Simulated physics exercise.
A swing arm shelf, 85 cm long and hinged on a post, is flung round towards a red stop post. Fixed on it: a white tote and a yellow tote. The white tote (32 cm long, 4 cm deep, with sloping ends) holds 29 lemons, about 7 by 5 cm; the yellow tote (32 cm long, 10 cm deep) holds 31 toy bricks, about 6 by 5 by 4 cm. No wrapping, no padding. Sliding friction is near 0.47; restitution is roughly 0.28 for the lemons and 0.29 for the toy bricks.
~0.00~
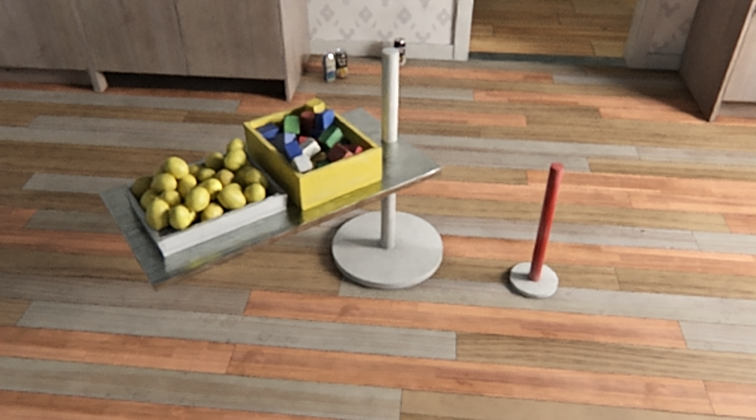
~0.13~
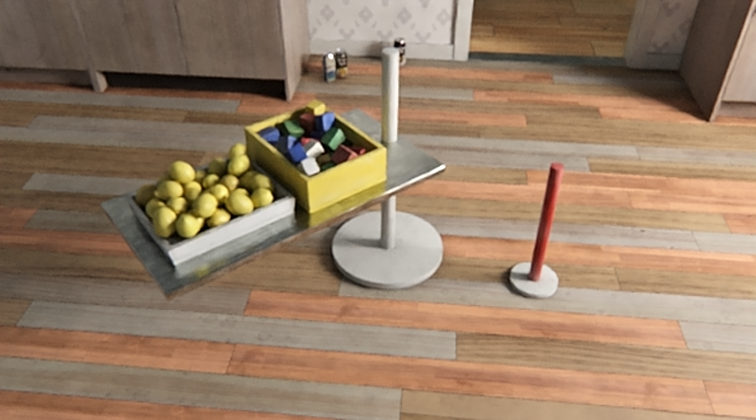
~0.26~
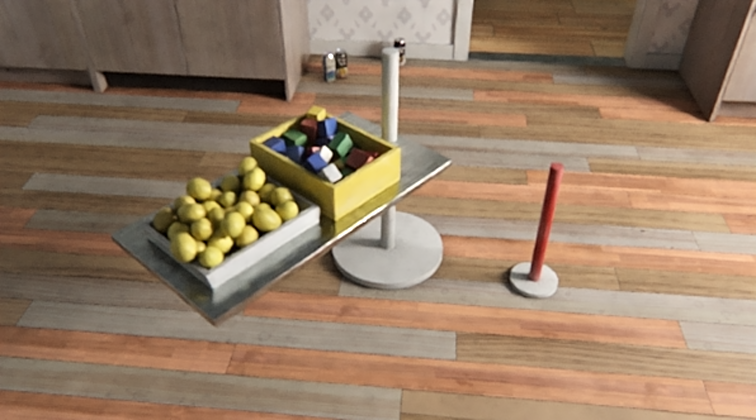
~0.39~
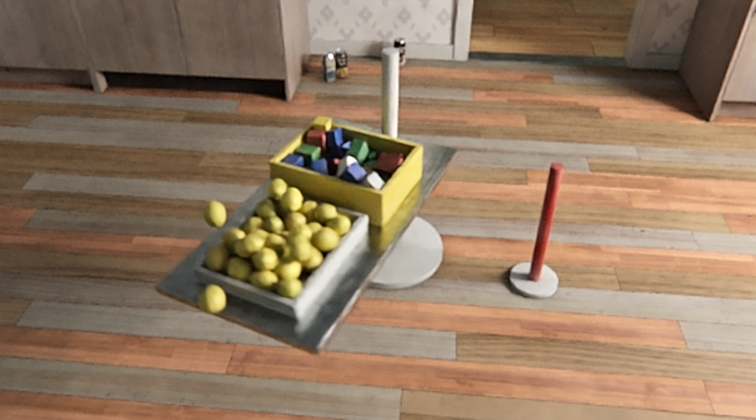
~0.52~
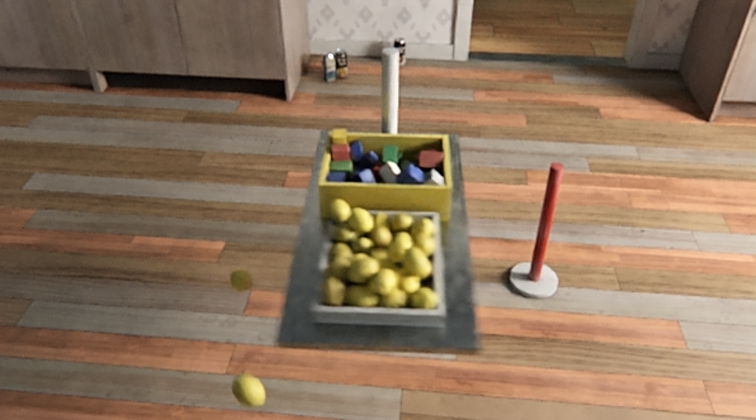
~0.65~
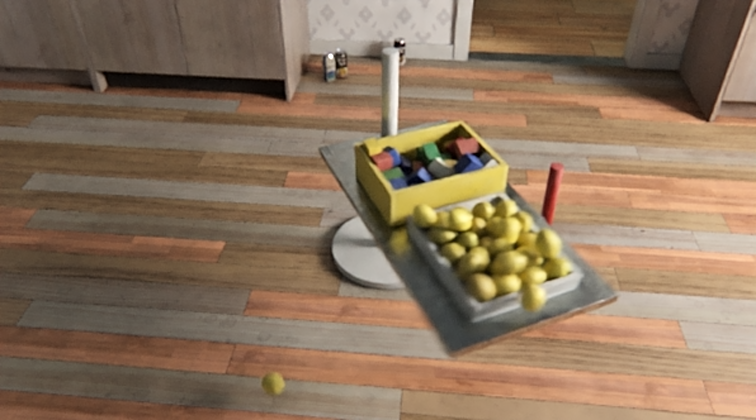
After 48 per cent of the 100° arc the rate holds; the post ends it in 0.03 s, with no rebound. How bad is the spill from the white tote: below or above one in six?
The white tote loses more than a sixth of its lemons.
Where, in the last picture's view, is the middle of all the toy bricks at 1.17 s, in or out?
Around (460, 161).
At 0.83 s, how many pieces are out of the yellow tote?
About: Yellow tote 0.
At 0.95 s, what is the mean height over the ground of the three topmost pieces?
Some 58 cm up.
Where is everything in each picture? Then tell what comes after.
In the first frame (we follow the rim corner now nearest the camera, unless another is named), white tote at (161, 239); yellow tote (by its farthest rim corner) at (320, 102); swung 0°; nothing out yet.
In the second frame, white tote at (172, 248); yellow tote at (319, 104); swung 3°.
In the third frame, white tote at (210, 272); yellow tote at (317, 110); swung 13°.
In the fourth frame, white tote at (296, 301); yellow tote at (319, 120); swung 30°; 2 out, the lowest lemon at (212, 300).
In the fifth frame, white tote at (440, 310); yellow tote at (333, 134); swung 53°; 2 out, the lowest lemon at (241, 281).
In the sixth frame, white tote at (576, 272); yellow tote at (360, 144); swung 78°; 3 out, the lowest lemon at (273, 384).
After 0.75 s, end of the swing.
After 0.83 s, 4 of 29 out of the white tote and 0 of 31 out of the yellow tote.
After 0.95 s, 8 of 29 out of the white tote and 0 of 31 out of the yellow tote.
After 1.17 s, 9 of 29 out of the white tote and 0 of 31 out of the yellow tote.
Outcome (at 1.60 s), 9 of 29 out of the white tote and 0 of 31 out of the yellow tote. Asked share, 9 of 29, 31 per cent.
